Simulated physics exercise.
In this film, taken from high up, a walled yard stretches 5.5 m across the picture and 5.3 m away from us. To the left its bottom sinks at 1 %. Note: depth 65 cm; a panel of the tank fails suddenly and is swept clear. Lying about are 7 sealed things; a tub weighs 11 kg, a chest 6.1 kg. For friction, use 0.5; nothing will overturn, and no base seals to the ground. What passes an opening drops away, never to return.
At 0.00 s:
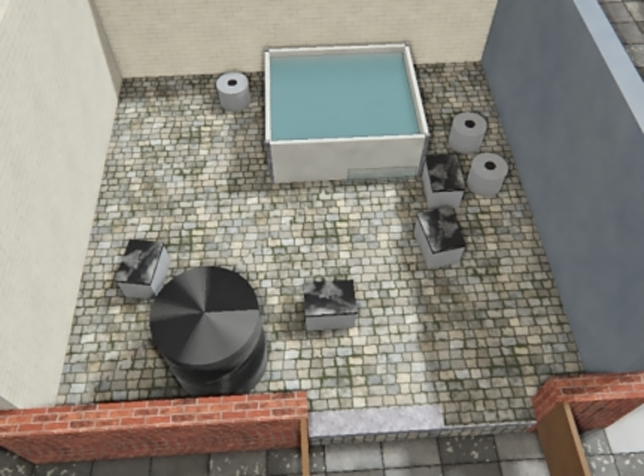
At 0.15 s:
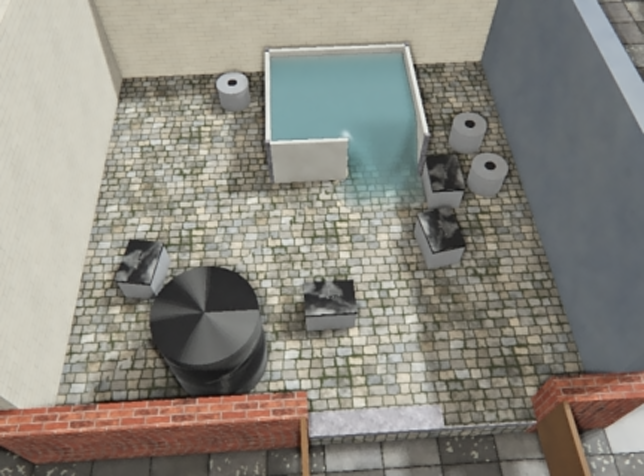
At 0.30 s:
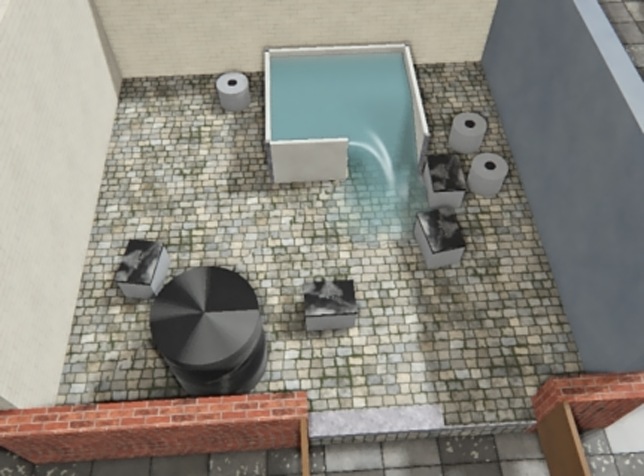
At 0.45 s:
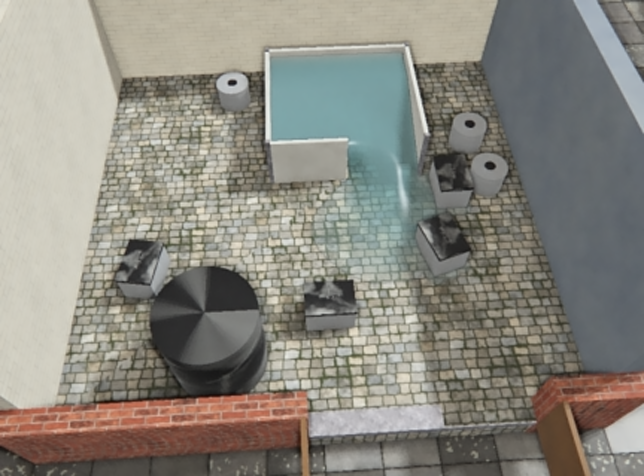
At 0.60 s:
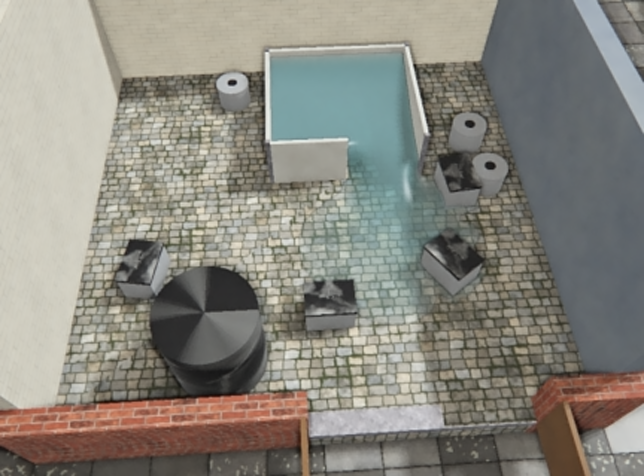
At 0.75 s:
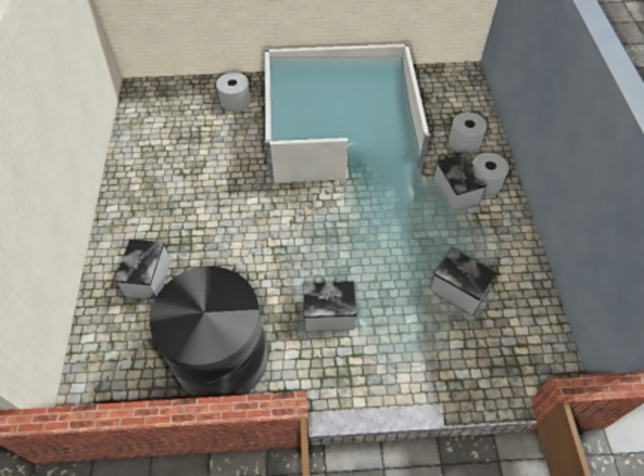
Water pours from a broken tank across a cobbled yard and pushes two chests away.
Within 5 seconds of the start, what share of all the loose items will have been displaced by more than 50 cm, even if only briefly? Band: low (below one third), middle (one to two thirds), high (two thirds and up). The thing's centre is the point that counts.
Low.
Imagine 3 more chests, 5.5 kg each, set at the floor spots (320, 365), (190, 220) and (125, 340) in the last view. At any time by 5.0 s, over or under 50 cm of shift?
Result, one by one: Exceeded, not exceeded and not exceeded.
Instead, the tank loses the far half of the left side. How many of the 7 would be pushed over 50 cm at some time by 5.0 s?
That gives 3 of them.
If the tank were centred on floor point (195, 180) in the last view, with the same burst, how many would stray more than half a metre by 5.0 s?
Then the count would be 1.
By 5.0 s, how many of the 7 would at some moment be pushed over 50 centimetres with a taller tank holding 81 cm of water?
That would make 3 of them.
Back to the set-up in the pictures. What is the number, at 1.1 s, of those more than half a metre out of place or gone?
The number I get is 1.
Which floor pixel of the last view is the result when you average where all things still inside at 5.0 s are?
They average out to somewhere around (360, 176).
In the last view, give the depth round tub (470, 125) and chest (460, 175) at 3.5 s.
Around 0 cm and 3 cm.
After 1.1 s 1 of 7 are over 50 cm from their spots; 0 afloat.
After 2.2 s 2 of 7 are over 50 cm from their spots; 1 afloat.
After 3.5 s 2 of 7 are over 50 cm from their spots; 1 afloat.
After 5.0 s 2 of 7 are over 50 cm from their spots, and 2 have been at some point; 0 afloat.
